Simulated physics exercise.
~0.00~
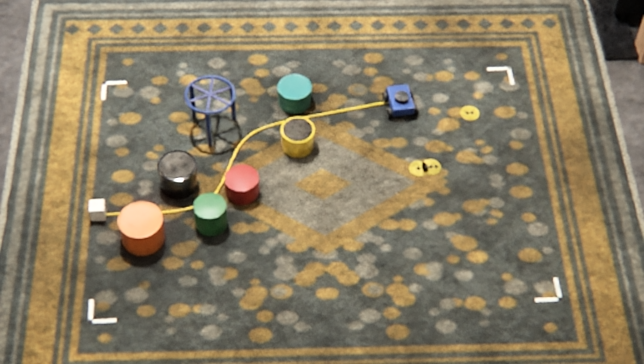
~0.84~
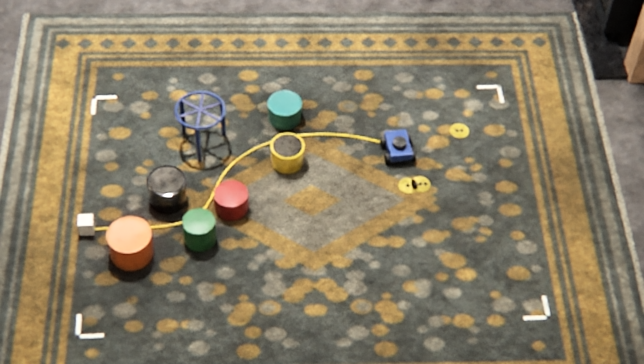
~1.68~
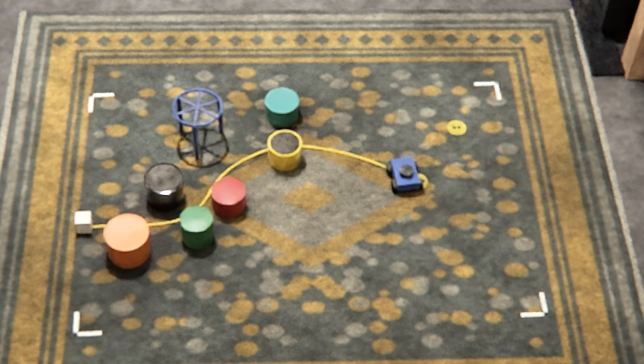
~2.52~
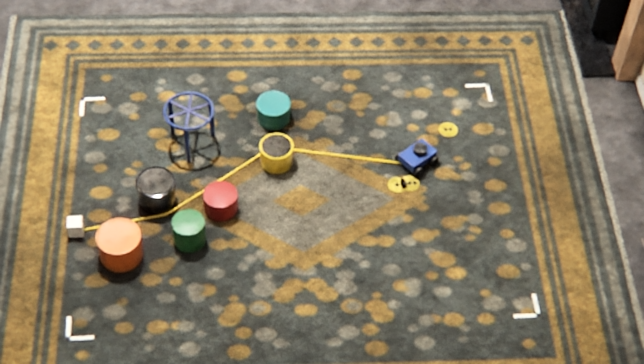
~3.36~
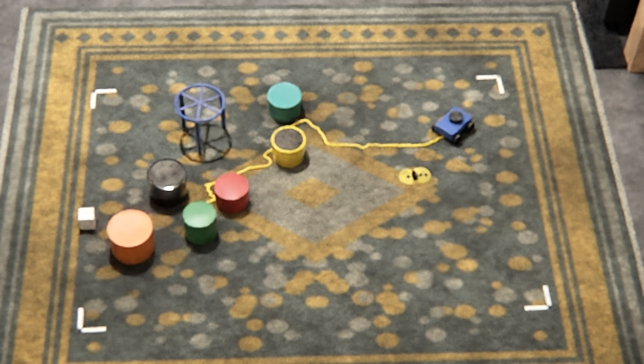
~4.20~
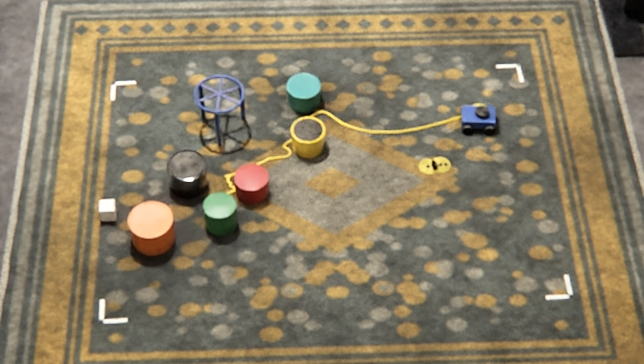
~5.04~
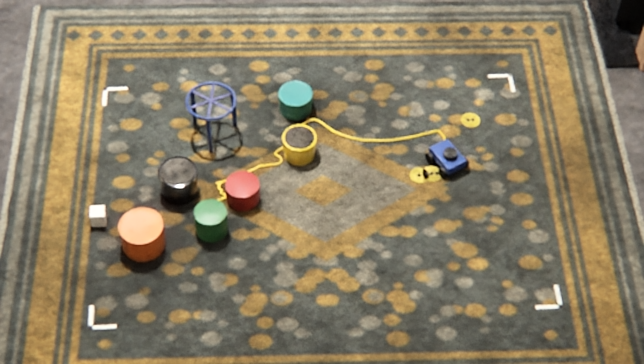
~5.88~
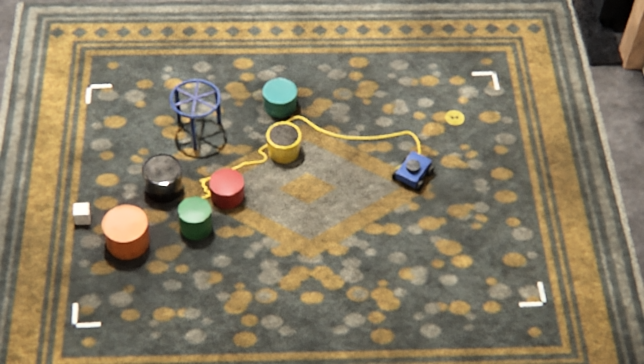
A patterned grey and gold rug is seen from above, the view swaying slightly, with a small blue cart at the upper right tied by a yellow lead to a white block at the left. A blue stool and teal bin stand toward the top, a yellow pot near the middle, and black, red, green and orange containers lower left. The cart drives down to the lower yellow mark, then turns up and right, drawing the lead straighter. The plug pulls free of the block, and the lead trails loosely as the cart reaches the upper mark. It returns down and left, ending over the lower mark, still unplugged, the containers and stool unmoved.
